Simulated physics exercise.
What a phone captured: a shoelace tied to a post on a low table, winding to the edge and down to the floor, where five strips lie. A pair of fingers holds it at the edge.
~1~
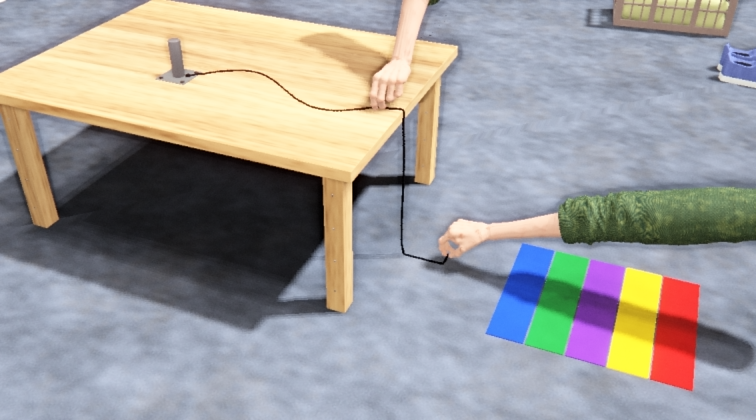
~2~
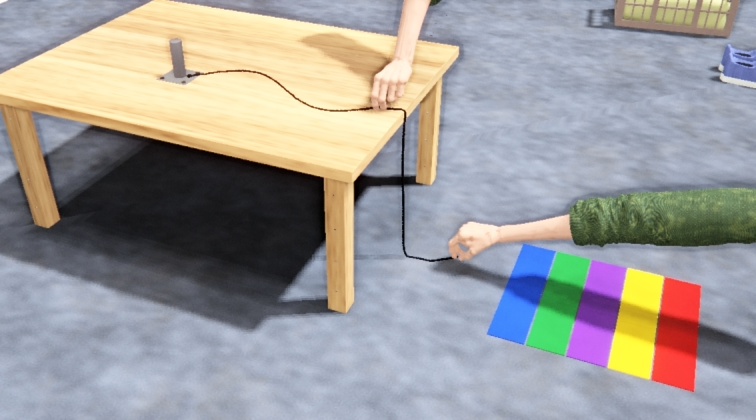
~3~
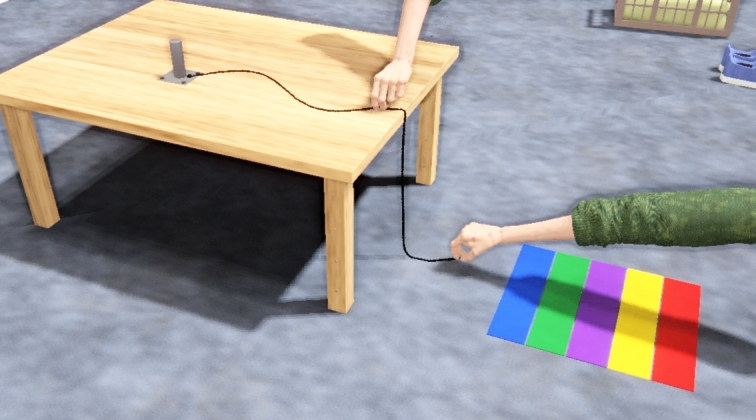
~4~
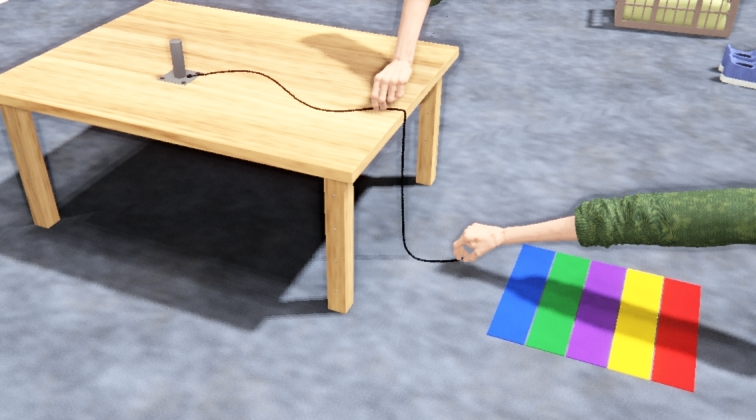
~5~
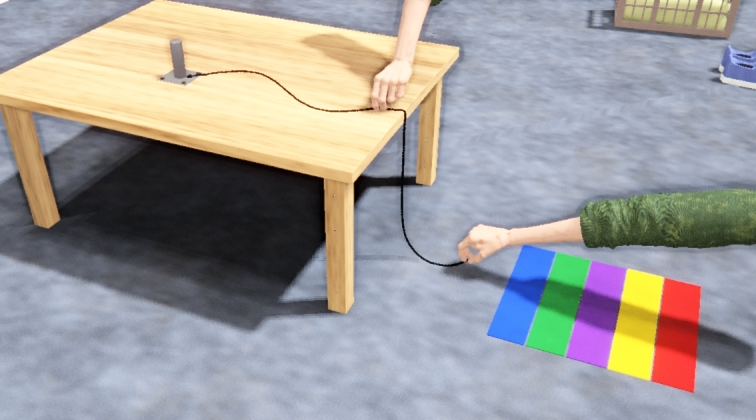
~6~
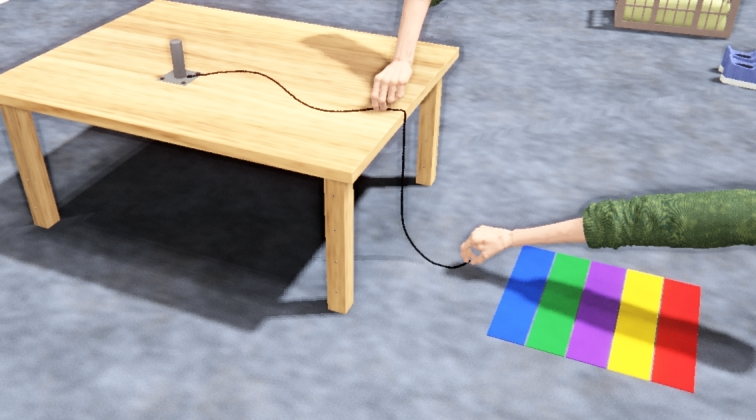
On a mottled grey floor seen from a raised, fixed view, a low pale wooden table stands at left. A dark cord winds from a small grey post to the table's edge, pinched there by fingers, and hangs to a hand beside blue, green, purple, yellow and red strips. The green-sleeved lower hand shifts slightly right, drawing the cord's bottom bend into a smoother curve, while the upper hand stays still.
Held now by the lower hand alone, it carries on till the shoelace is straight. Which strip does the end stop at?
The purple one.
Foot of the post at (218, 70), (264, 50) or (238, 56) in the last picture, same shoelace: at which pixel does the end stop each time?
Estimated pixels per try: (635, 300); (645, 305); (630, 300).
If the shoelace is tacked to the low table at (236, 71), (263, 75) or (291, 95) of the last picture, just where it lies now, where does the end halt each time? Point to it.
Approximately (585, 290), (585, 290) and (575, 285) respectively.
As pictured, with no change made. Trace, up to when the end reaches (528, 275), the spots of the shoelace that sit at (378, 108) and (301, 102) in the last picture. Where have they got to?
First mark (403, 125), second mark (335, 97).
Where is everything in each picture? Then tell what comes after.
End (448, 254); blue (511, 320); green (550, 330); purple (590, 341); yellow (631, 352); red (673, 364), in the first picture.
End (458, 257); shoelace through (224, 72) (280, 85) (323, 110) (402, 112) (403, 182) (404, 246), in the second picture.
End (460, 257), in the third picture.
End (463, 258); shoelace through (224, 72) (280, 86) (323, 110) (402, 113) (402, 182) (405, 246), in the fourth picture.
End (468, 260), in the fifth picture.
End (470, 261); shoelace through (224, 72) (281, 86) (323, 110) (402, 113) (402, 183) (414, 245), in the sixth picture.
Soon after, end near (528, 275); over blue.
After that, end near (575, 287); over green.
At the stop, end near (604, 294); over purple. It halts on the purple strip.
